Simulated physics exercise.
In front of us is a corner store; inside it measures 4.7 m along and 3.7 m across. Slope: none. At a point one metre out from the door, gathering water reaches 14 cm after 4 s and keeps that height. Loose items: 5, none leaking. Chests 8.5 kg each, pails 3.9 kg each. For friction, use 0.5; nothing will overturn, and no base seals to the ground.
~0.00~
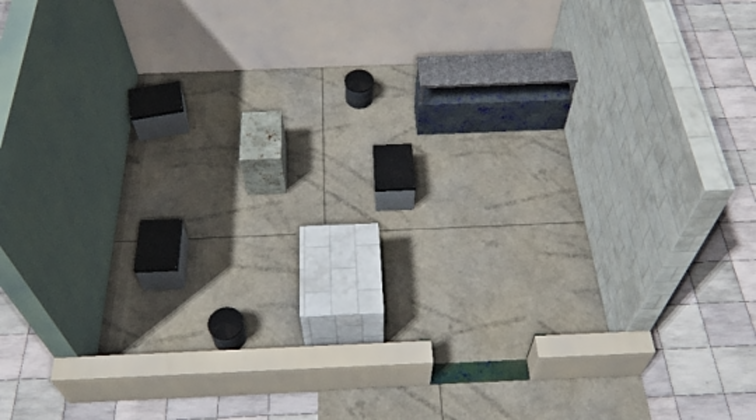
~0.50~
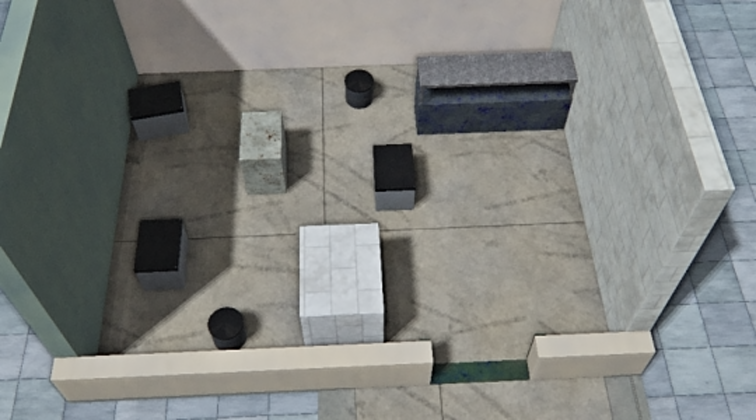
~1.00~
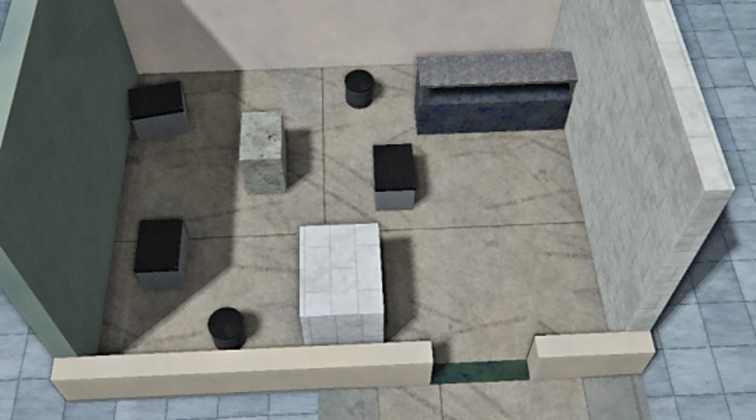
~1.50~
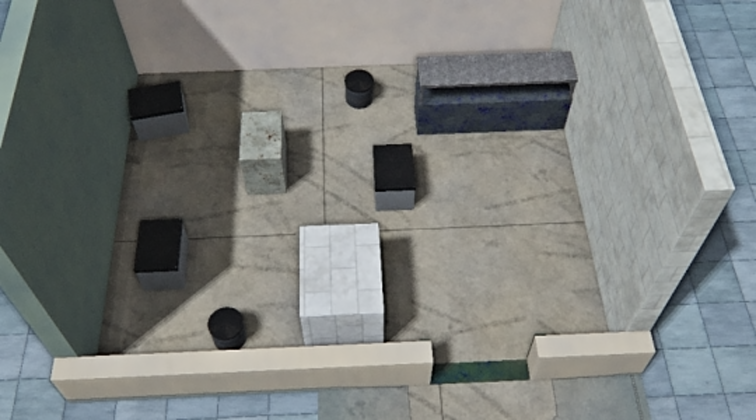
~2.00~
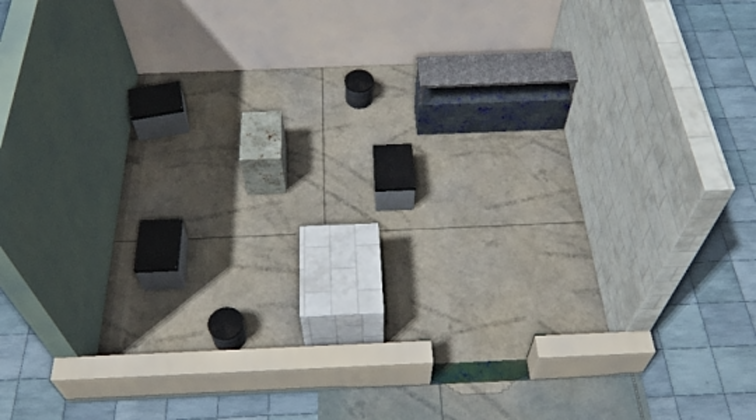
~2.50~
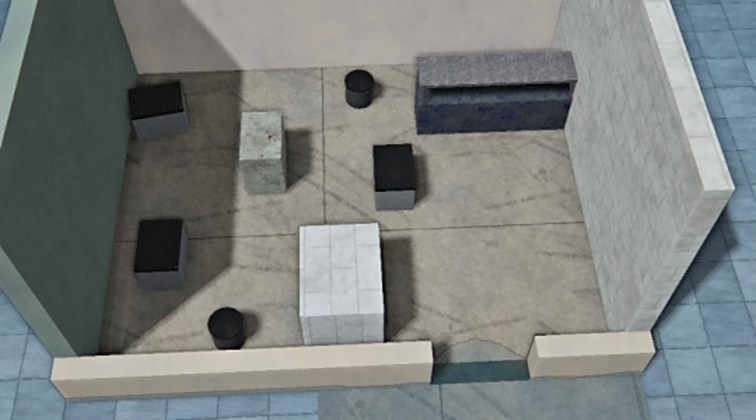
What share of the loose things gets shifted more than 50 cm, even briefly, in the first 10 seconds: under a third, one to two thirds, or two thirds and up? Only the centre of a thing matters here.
Below one third.
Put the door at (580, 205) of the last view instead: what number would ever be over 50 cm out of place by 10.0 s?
The answer then is 1.
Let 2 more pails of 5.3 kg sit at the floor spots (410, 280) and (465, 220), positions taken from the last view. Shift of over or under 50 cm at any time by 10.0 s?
In that order: Beyond the mark, beyond the mark.
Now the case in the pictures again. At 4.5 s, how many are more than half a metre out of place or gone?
The number I get is 0.
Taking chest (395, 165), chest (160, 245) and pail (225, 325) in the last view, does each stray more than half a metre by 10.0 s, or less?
In that order: Above the mark, below the mark, below the mark.
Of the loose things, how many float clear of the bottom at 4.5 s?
I'd say 0 of them.
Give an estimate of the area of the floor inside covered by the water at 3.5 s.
Wet area: Approx. 1.5 m2.
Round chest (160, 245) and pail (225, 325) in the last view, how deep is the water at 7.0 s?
First about 0 cm, second about 0 cm.
After 3.5 s 0 of 5 are over 50 cm from their spots; 0 afloat.
After 4.5 s 0 of 5 are over 50 cm from their spots; 0 afloat.
After 7.0 s 0 of 5 are over 50 cm from their spots; 0 afloat.
After 10.0 s 1 of 5 are over 50 cm from their spots, and 1 have been at some point; 0 afloat.
